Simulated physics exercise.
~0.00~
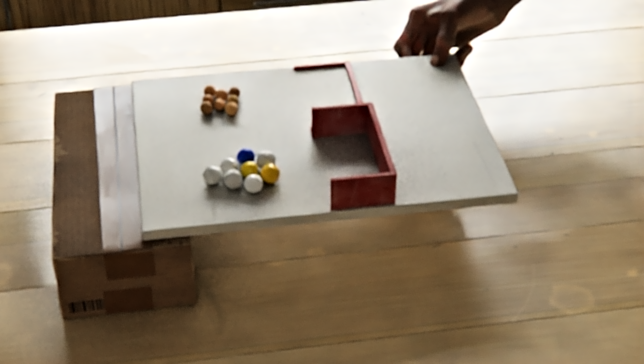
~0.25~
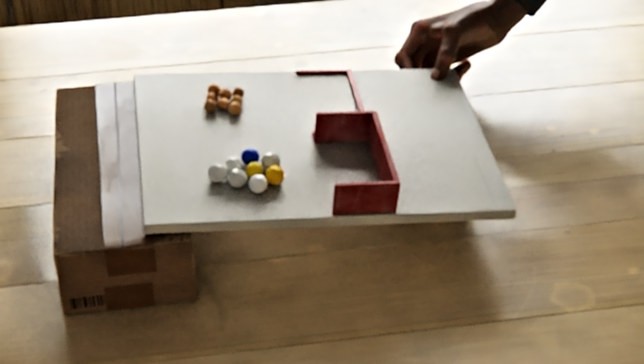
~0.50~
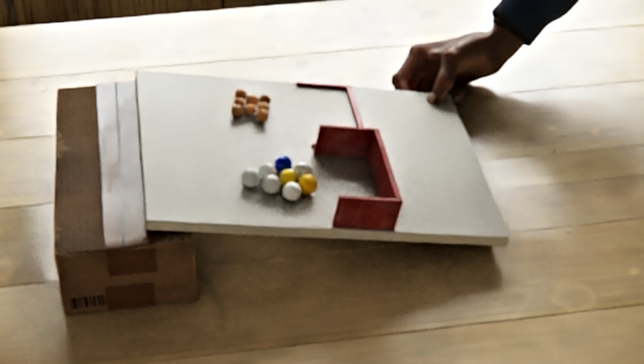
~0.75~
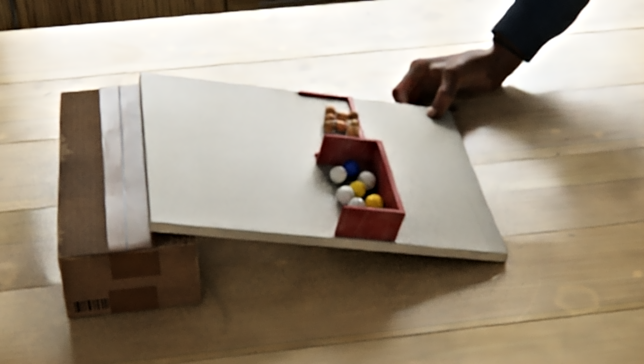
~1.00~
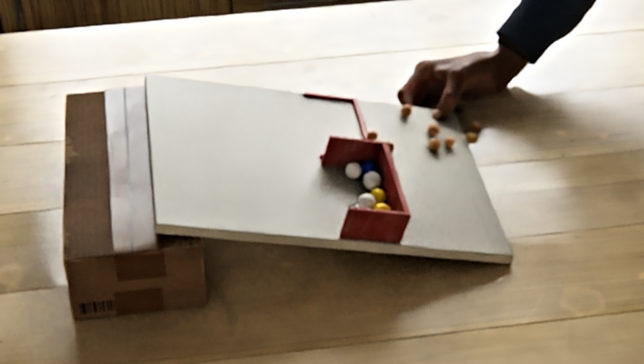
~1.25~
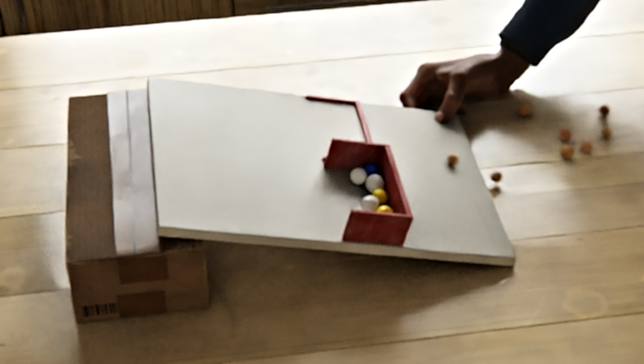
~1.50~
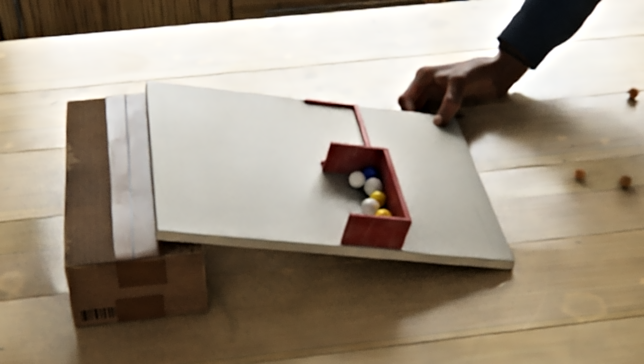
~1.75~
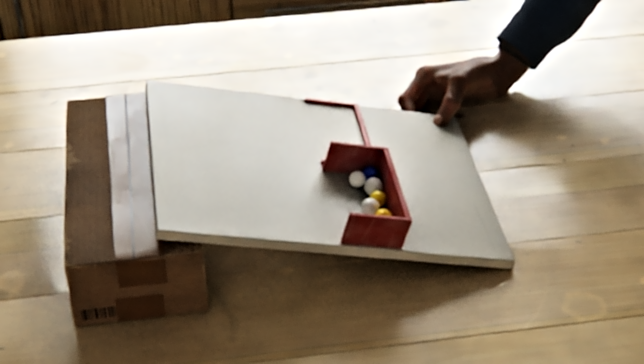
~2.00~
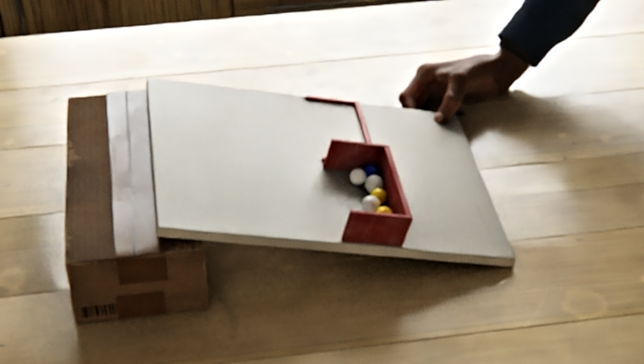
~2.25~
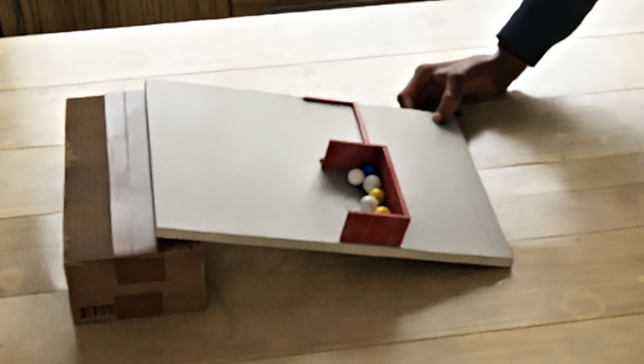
Two clusters of small balls slid down a pale board as a hand lowered its right end; the white, blue and yellow ones stopped inside a red fence, while the brown ones got past theirs, scattered across the table and rolled out of view.
